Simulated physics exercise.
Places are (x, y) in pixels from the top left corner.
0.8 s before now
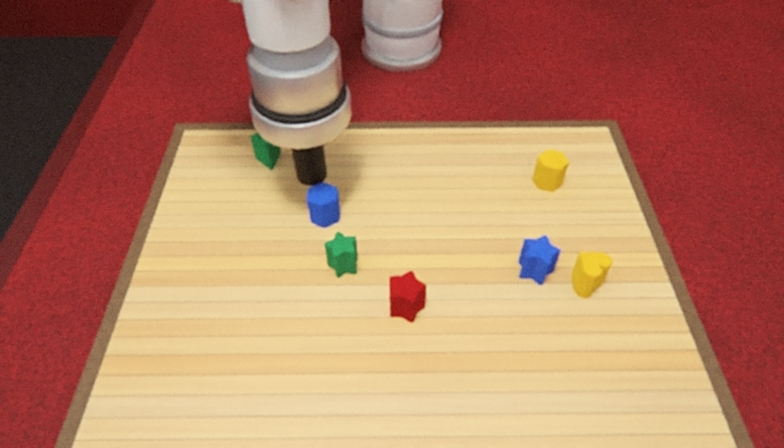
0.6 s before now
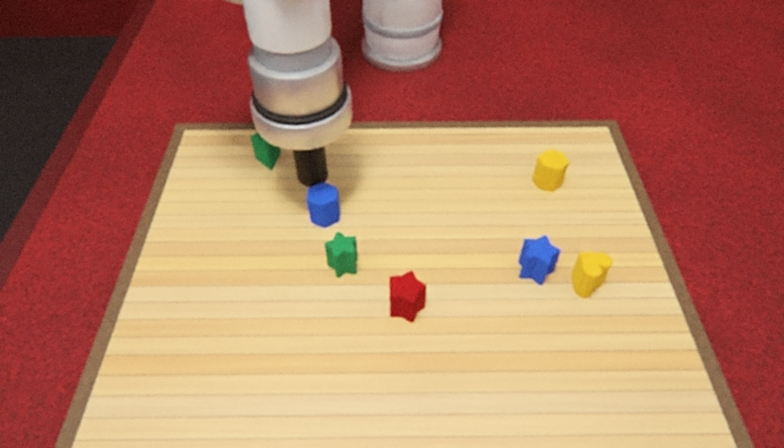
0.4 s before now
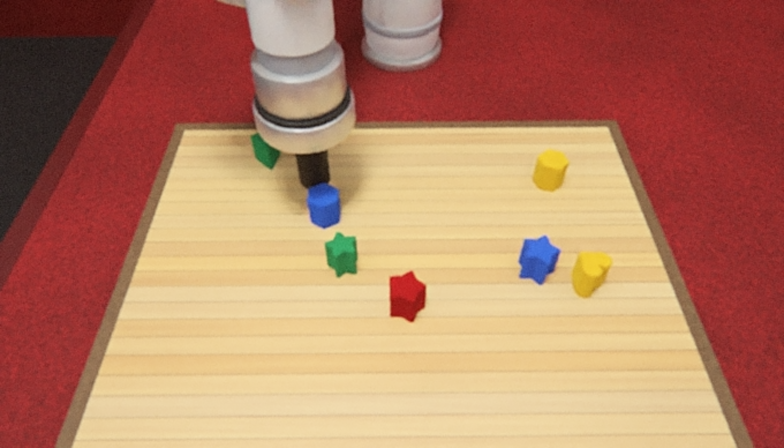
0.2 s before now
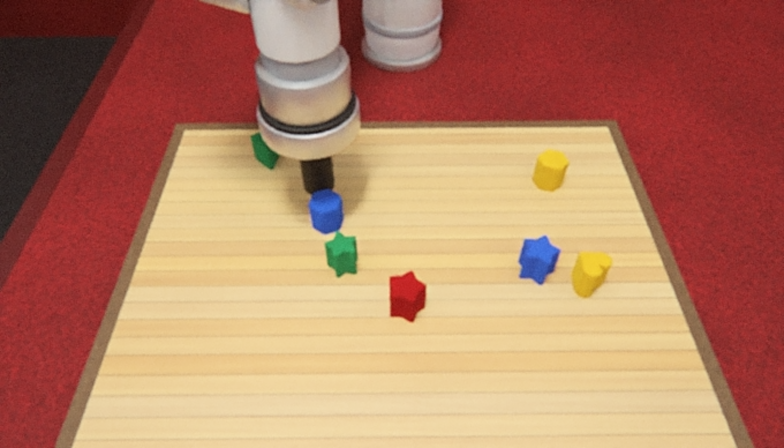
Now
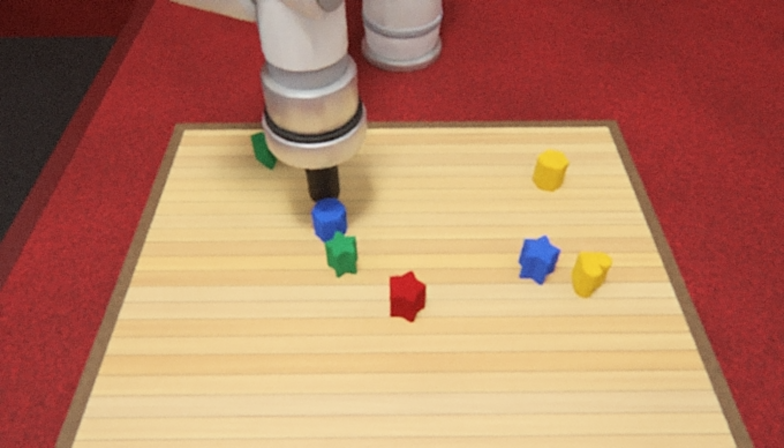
The video shows a robotic arm with a black tip above a wooden board of green, blue, red and yellow blocks. After barely moving, the arm pushes a blue block a short way down and slightly right, closer to a green star.
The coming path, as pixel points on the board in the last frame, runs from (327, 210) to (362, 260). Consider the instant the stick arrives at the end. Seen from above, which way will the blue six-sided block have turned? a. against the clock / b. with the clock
It's b.
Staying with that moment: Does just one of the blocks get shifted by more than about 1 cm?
No.
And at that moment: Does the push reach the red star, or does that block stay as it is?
It stays.
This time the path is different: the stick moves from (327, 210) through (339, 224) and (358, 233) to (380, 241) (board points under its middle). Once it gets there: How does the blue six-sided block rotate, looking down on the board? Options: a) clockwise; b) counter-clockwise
a
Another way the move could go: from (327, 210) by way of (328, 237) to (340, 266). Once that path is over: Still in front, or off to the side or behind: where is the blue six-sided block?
The stick keeps it before itself.
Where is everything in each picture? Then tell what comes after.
Stick tip at (312, 177); block tops, blue six-sided block at (322, 193); green star at (341, 243); red star at (406, 285), in the first frame.
Stick at (313, 178); blocks unchanged, in the second frame.
Stick at (315, 181); blocks unchanged, in the third frame.
Stick at (320, 186); blue six-sided block at (325, 200), in the fourth frame.
Stick at (325, 194); blue six-sided block at (328, 209); green star at (341, 243); red star at (406, 285), in the fifth frame.
What follows on the original path. Halfway along, stick at (342, 219); blue six-sided block at (340, 237), turned 20° clockwise; green star at (345, 263).
At the end, stick at (361, 246); blue six-sided block at (341, 261), turned 45° clockwise; green star at (344, 286), turned 35° anticlockwise; red star in place.
